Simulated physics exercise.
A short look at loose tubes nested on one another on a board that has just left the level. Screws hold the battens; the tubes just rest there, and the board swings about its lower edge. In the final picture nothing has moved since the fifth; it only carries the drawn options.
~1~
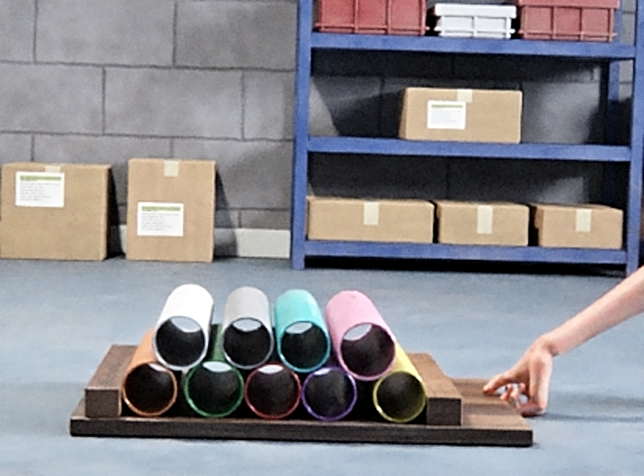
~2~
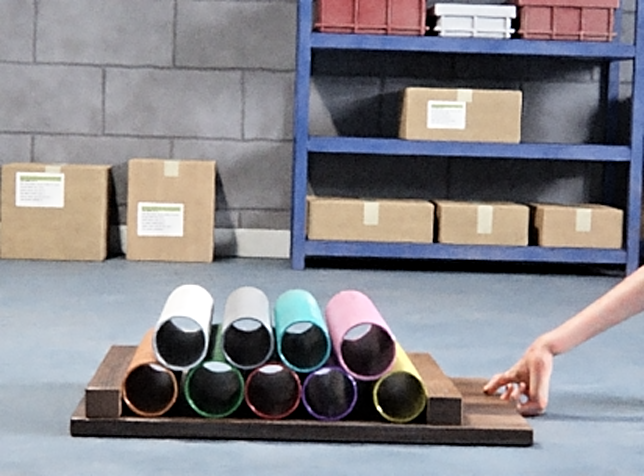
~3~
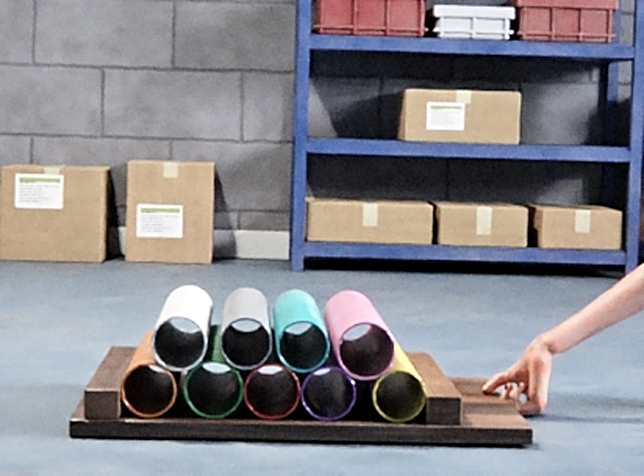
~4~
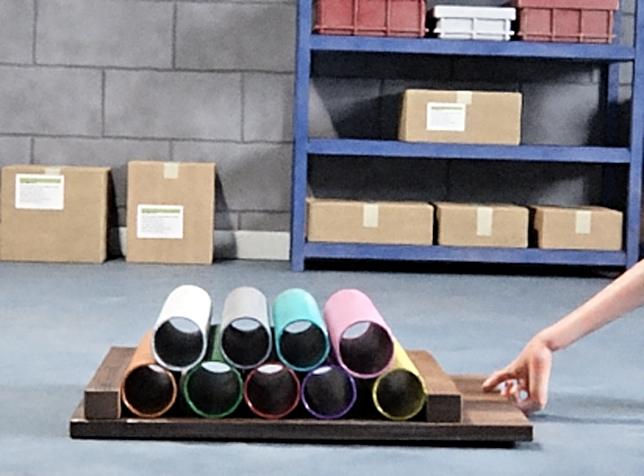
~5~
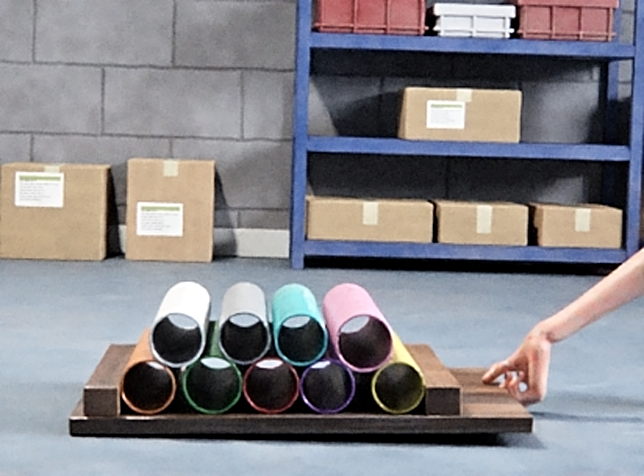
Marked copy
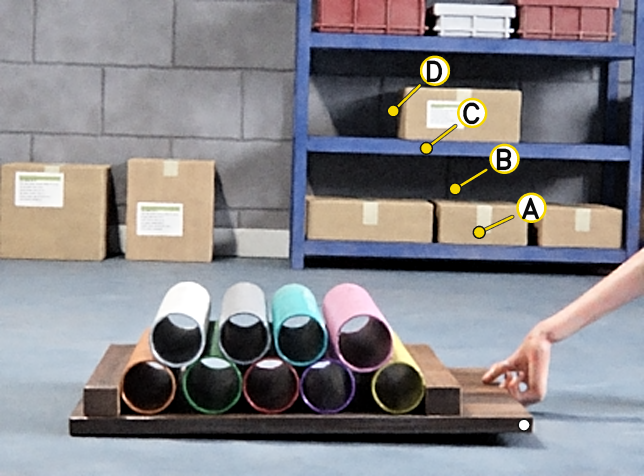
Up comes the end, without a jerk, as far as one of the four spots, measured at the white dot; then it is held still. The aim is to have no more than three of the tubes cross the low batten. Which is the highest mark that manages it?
Lift it to A and no more.
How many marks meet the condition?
The number is one.
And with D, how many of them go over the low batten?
With D, four.
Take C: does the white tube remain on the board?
The white tube: No.
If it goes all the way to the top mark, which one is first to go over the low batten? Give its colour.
First is the white one.
On the marked copy, A at (479, 233); B at (455, 189); C at (426, 148); D at (393, 111); the white dot at (524, 425).
With A. Early on, board at 16°.
Further on, board at 27°.
At the end, board at 27°, one over the low batten (white).
As for the rest, B four over the low batten (white, turquoise, grey, pink); C four over the low batten (white, turquoise, grey, pink); D four over the low batten (white, turquoise, grey, pink).
